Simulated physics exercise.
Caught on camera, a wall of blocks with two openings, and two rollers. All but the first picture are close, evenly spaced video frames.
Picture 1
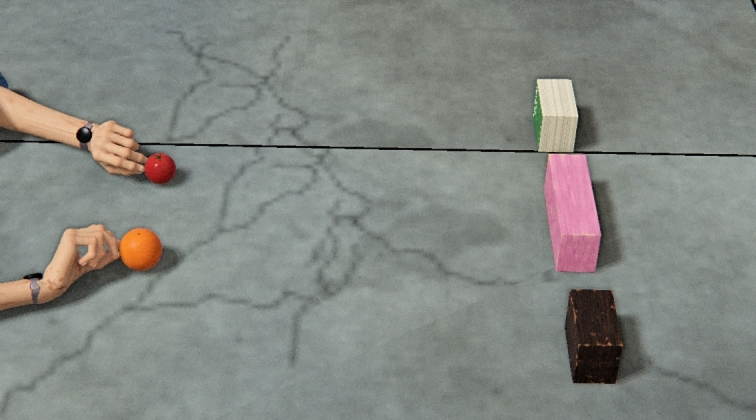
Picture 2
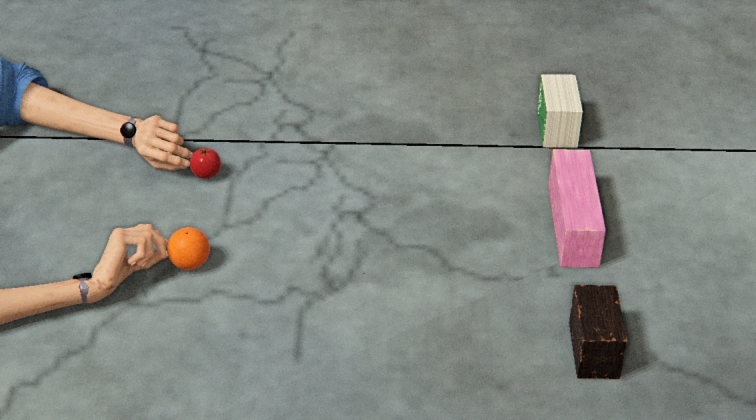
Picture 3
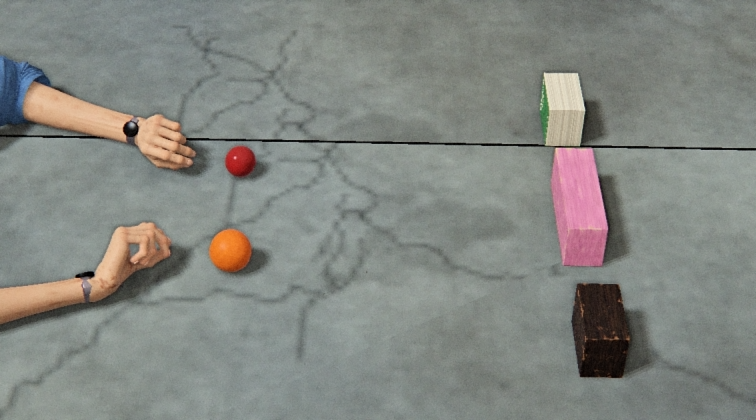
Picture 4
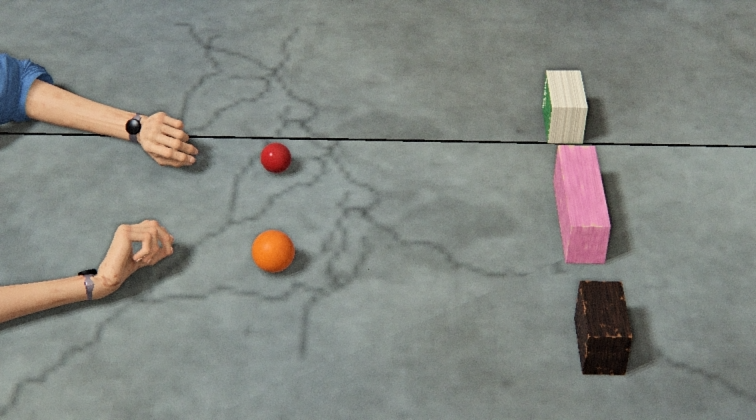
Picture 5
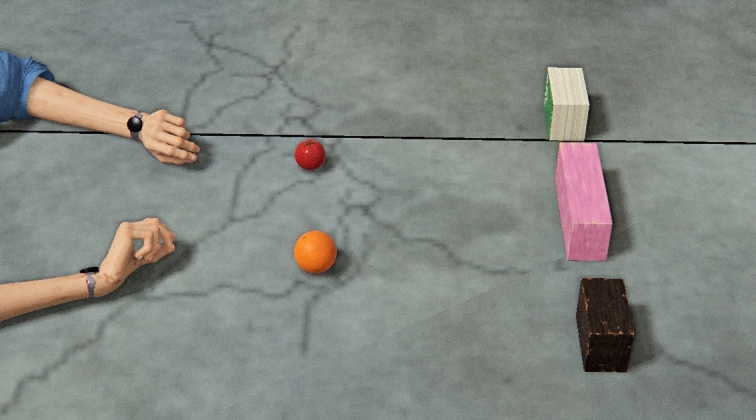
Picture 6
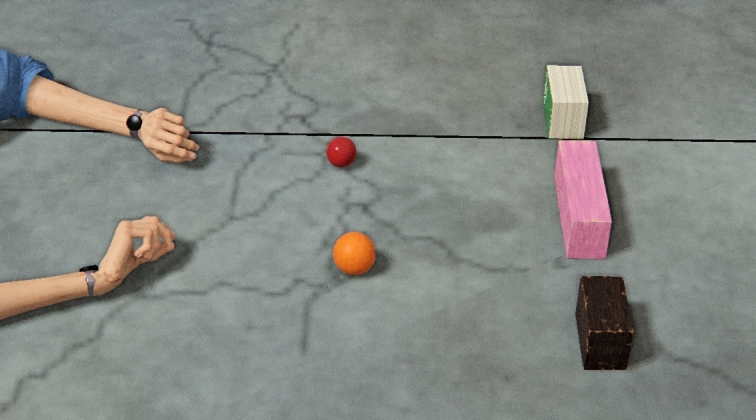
A red tomato and a larger orange roll side by side from left to right across a cracked grey floor crossed by a thin dark line, seen from above at an angle. On the right stand three blocks, pale with a green side, pink, and black, with gaps between them. Two hands wearing wristbands push the fruits, release them and stay behind, while the view shifts slightly early on.
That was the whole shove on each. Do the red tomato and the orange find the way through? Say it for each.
The red tomato gets between the blocks; the orange gets between the blocks.
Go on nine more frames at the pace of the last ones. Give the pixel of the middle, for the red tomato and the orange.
The red tomato around (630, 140); the orange around (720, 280).
Then, 0.38 s later than the last frame, red tomato heading on near (543, 147); orange heading on near (612, 273).
Then, 0.86 s later than the last frame, red tomato heading on; orange heading on.
When it is over, the red tomato rolls through; the orange rolls through.
